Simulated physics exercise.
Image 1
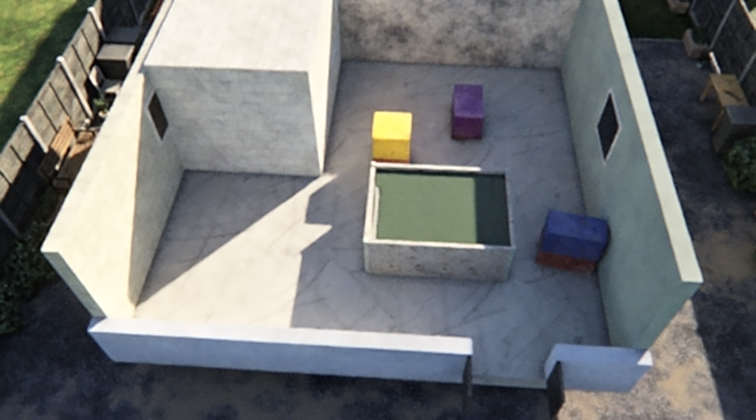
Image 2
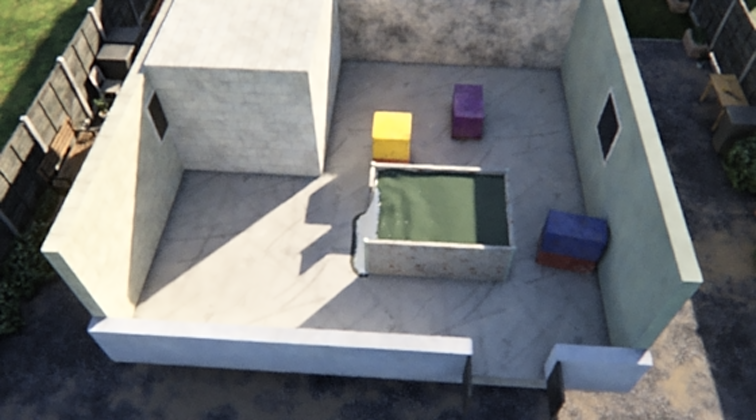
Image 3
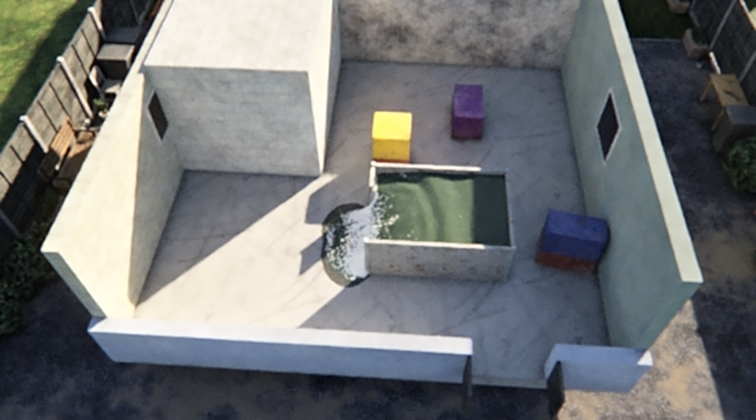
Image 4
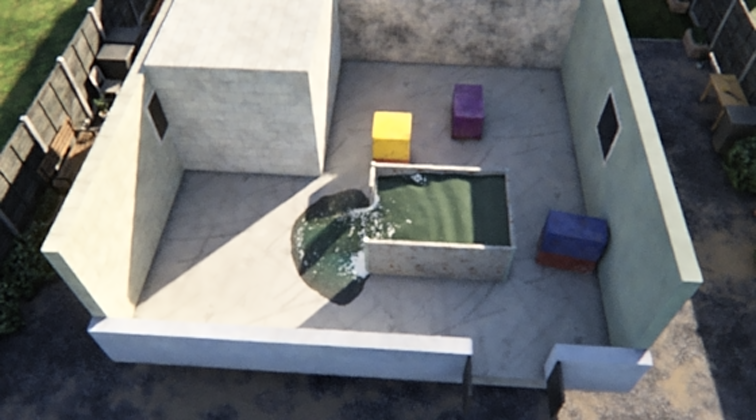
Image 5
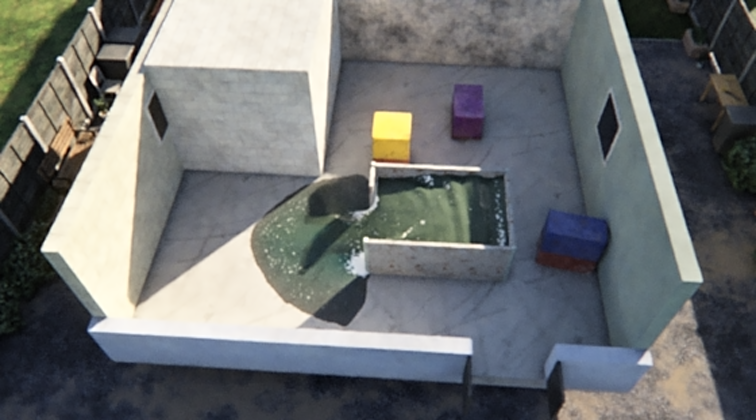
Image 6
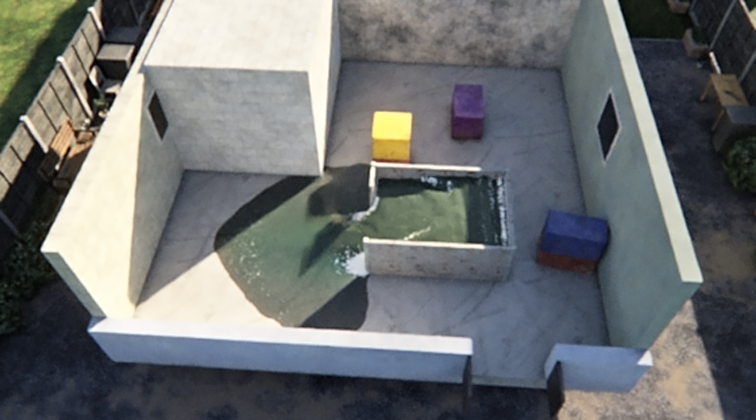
Green water pours from the left end of the tank and spreads leftward across the yard.
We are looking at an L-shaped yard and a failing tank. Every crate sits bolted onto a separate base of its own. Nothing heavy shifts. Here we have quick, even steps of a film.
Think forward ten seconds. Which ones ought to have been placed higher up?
In the end: The blue crate stays dry; the yellow crate stays dry; the purple crate stays dry.
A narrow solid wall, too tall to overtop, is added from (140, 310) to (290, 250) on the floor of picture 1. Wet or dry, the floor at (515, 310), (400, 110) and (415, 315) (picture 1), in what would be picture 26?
Outcome by spot, in order - unwatered, unwatered, watered.
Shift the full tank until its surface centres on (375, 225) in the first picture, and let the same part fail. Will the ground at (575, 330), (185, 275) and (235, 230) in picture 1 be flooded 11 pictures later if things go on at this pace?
First unwetted; next drenched; last drenched.
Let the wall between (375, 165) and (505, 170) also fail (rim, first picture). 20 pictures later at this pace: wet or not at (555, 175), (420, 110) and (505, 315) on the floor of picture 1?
Place one: Reached by the flood. Place two: Reached by the flood. Place three: Spared by the leak.
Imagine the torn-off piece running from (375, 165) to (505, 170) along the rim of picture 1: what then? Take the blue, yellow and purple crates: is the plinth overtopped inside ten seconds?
Result - blue crate is not reached; yellow crate gets flooded; purple crate gets flooded.
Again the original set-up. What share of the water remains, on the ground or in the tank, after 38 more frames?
Near 100 in a hundred.
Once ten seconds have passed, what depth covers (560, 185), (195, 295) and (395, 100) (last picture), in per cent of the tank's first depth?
In order: Roughly 6, 12 and 2 in a hundred.
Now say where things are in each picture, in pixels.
In the first picture, the tank at (439, 207) is whole and still.
In the second picture, the front is at (365, 275), out from the gap at (371, 235).
In the third picture, water pours out at (371, 236) and has run to (342, 210).
In the fourth picture, the front is at (297, 228), out from the gap at (371, 236).
In the fifth picture, the front is at (256, 231), out from the gap at (371, 236).
In the sixth picture, the front is at (219, 246), out from the gap at (371, 236).
A moment on, water covers 35 % of the floor; the blue crate not reached, the yellow crate water round its plinth, the purple crate not reached.
Next, water covers 35 % of the floor; the blue crate not reached, the yellow crate water round its plinth, the purple crate not reached.
Then, water covers 35 % of the floor; the blue crate not reached, the yellow crate water round its plinth, the purple crate not reached.
Later, water covers 60 % of the floor; the blue crate not reached, the yellow crate water round its plinth, the purple crate not reached.
In the end, water covers 90 % of the floor; the blue crate stayed above the water, the yellow crate stayed above the water, the purple crate stayed above the water.
